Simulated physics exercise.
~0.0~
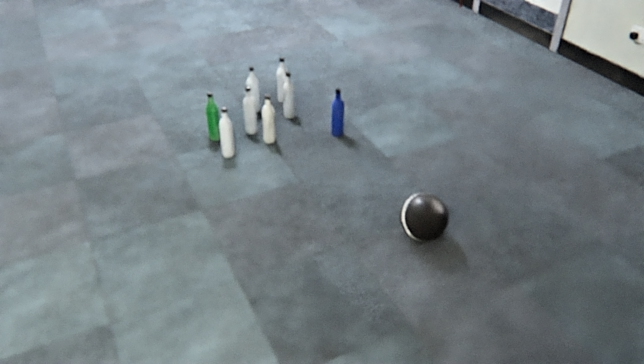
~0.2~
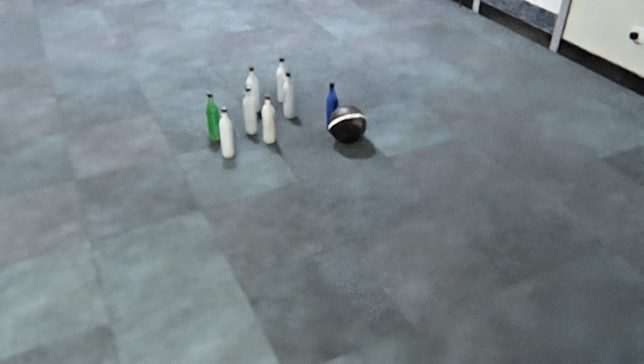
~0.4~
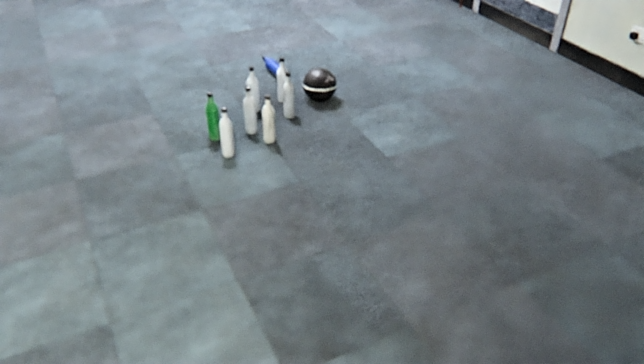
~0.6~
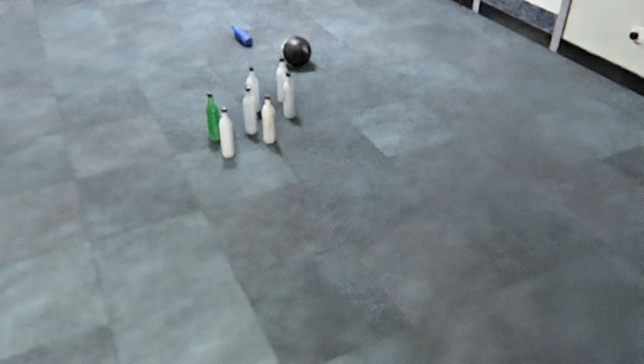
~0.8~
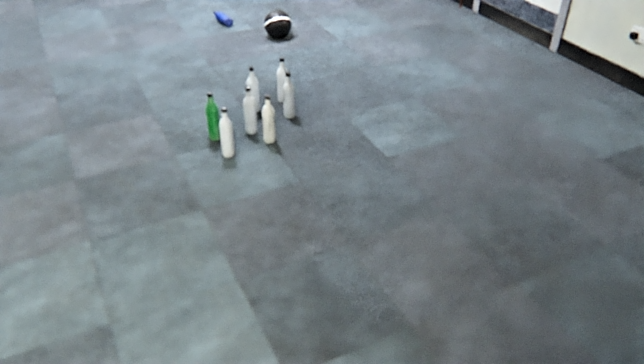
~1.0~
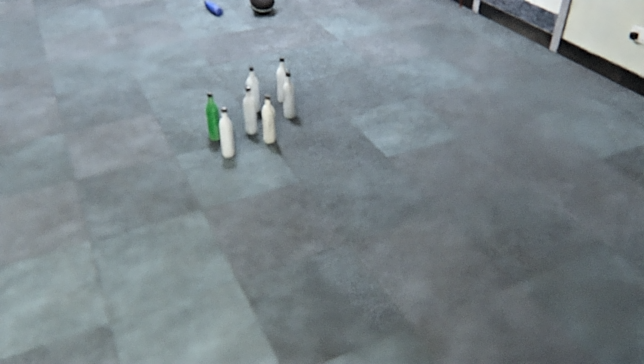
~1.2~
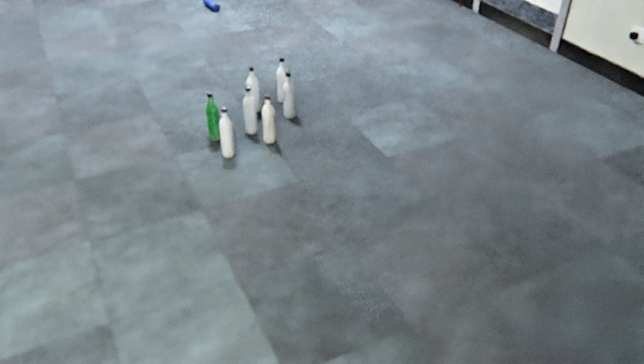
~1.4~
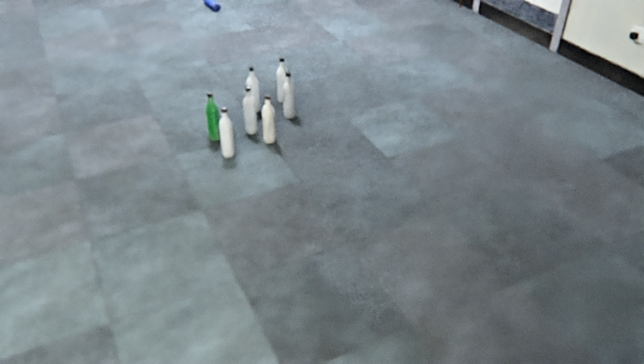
A dark ball rolled up and to the left across the grey floor and knocked over the blue bottle, which slid away as the ball rolled out of view, leaving the green bottle and the white ones still standing.
